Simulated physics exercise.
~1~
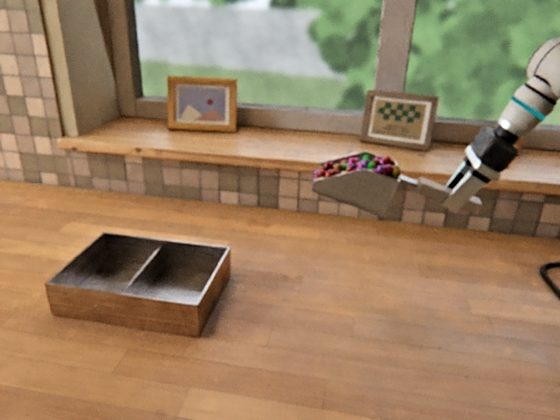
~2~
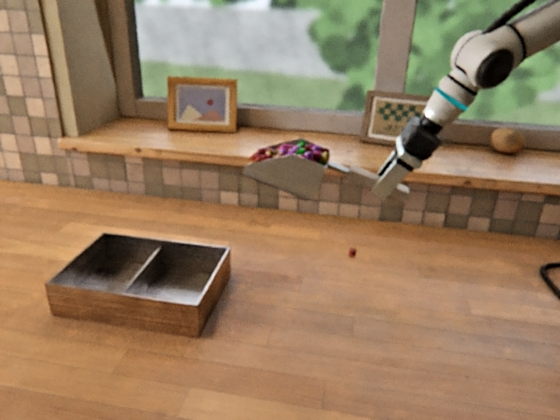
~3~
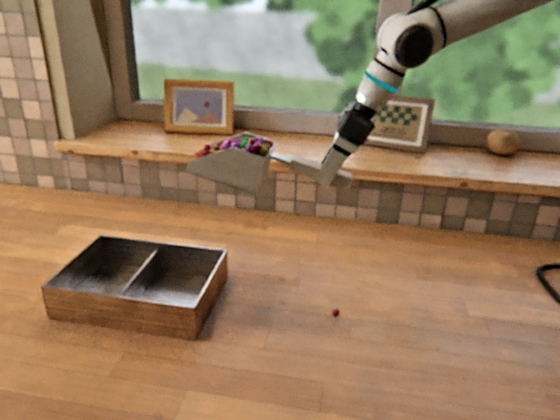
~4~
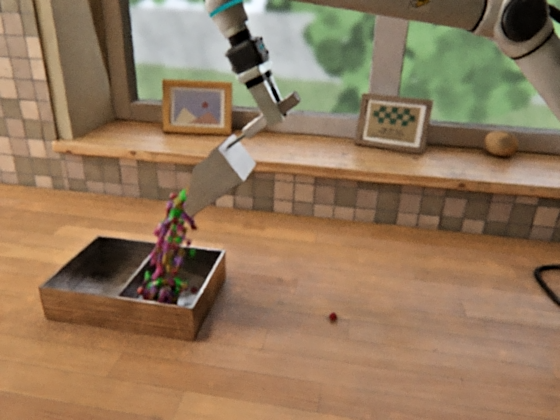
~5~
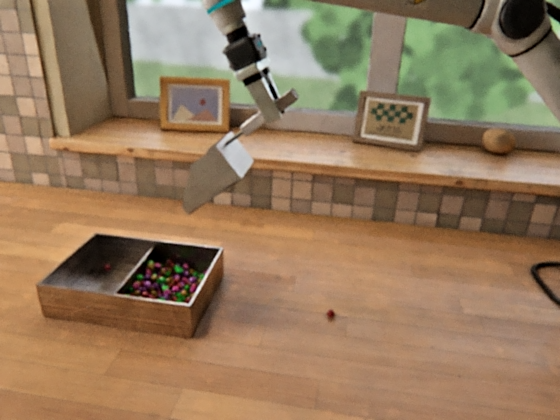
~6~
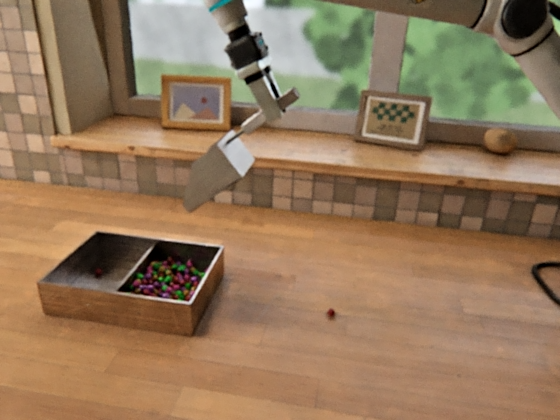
On a wooden counter by a window, a robot arm carried a scoop heaped with colourful sweets leftward, dropping one on the way, then tipped it over a divided box, where nearly all of them landed in the right-hand compartment.
